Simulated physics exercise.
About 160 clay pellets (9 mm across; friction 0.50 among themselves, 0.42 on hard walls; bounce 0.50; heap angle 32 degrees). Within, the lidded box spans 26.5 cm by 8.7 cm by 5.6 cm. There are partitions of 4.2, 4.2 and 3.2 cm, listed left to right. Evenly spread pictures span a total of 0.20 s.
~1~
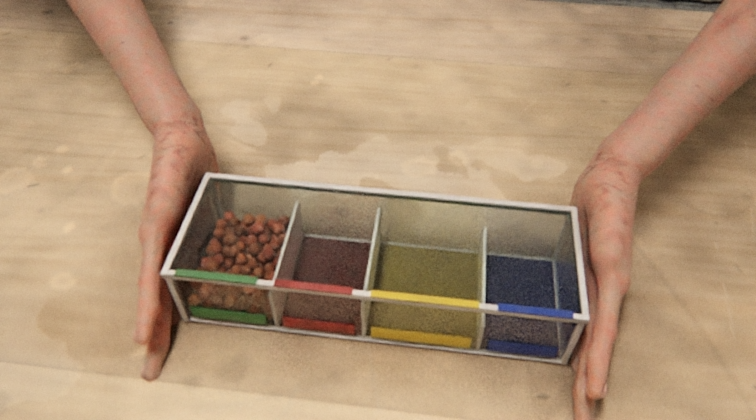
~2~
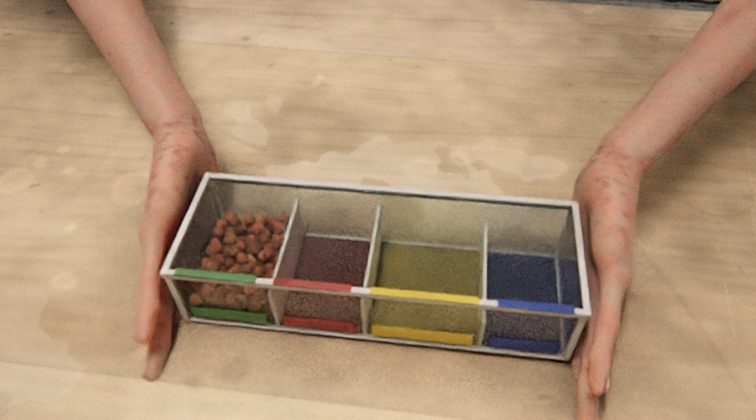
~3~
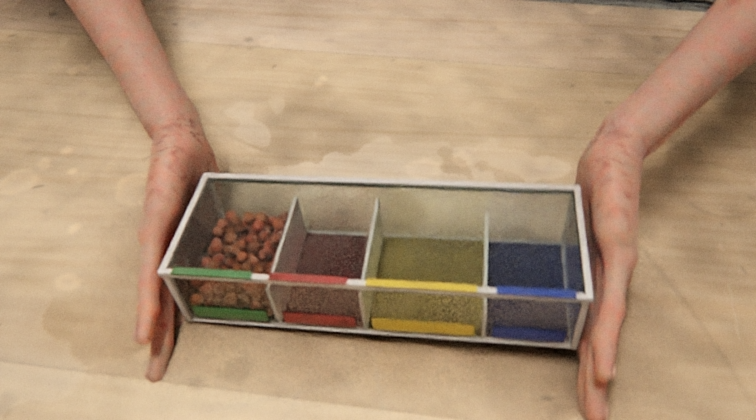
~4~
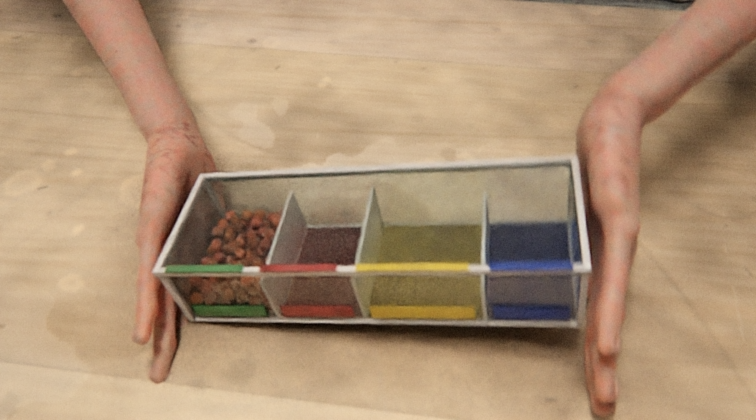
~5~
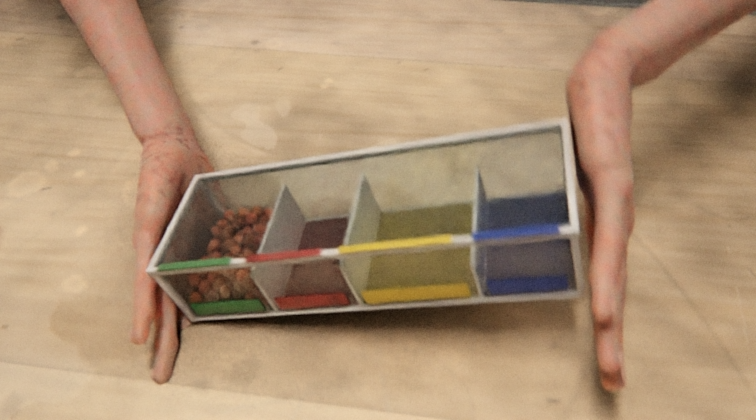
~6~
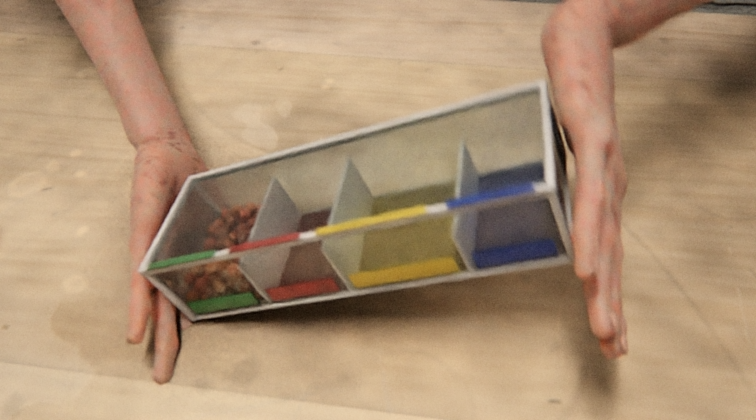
Two hands holding a clear divided box of pellets and coloured grains on a wooden table, then raising its right end.
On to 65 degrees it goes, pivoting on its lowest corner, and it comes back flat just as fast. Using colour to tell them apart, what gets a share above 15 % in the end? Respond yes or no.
Red: No; blue: No; green: Yes; yellow: No.
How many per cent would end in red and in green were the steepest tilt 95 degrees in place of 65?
Then red would get 0 per cent and green 100 per cent.
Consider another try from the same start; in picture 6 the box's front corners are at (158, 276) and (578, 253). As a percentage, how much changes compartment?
Near 0 %.
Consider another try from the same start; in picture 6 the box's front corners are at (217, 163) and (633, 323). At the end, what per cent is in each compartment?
Per cent by compartment: Red 15, blue 0, green 85, yellow 0.
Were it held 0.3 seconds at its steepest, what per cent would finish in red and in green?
That would leave red with 0 percent and green with 100 percent.
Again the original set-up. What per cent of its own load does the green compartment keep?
Around 100 percent stays put.
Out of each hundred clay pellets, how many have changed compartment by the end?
Near 0 per cent, all told.
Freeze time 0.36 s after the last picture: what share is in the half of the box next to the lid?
Roughly 10 per cent.
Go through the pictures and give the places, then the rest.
Box tilt 0 degrees, front corners at (169, 272) and (582, 316); green 100 %, in the first picture.
Box tilt 1 degrees, front corners at (169, 271) and (583, 311), in the second picture.
Box tilt 5 degrees, front corners at (167, 271) and (585, 296), lowest corner left back, in the third picture.
Box tilt 10 degrees, front corners at (162, 270) and (583, 267), lowest corner left back, in the fourth picture.
Box tilt 17 degrees, front corners at (155, 269) and (571, 229), lowest corner left back, in the fifth picture.
Box tilt 24 degrees, front corners at (147, 269) and (547, 186), lowest corner left back; green 100 %, in the sixth picture.
Then, 0.36 s after the last picture, tilt 63 degrees; green 100 %.
Then, 0.61 s after the last picture, tilt 24 degrees; green 100 %.
Then, 0.96 s after the last picture, tilt 0 degrees; green 100 %.
In the end, red 0 %, blue 0 %, green 100 %, yellow 0 %.
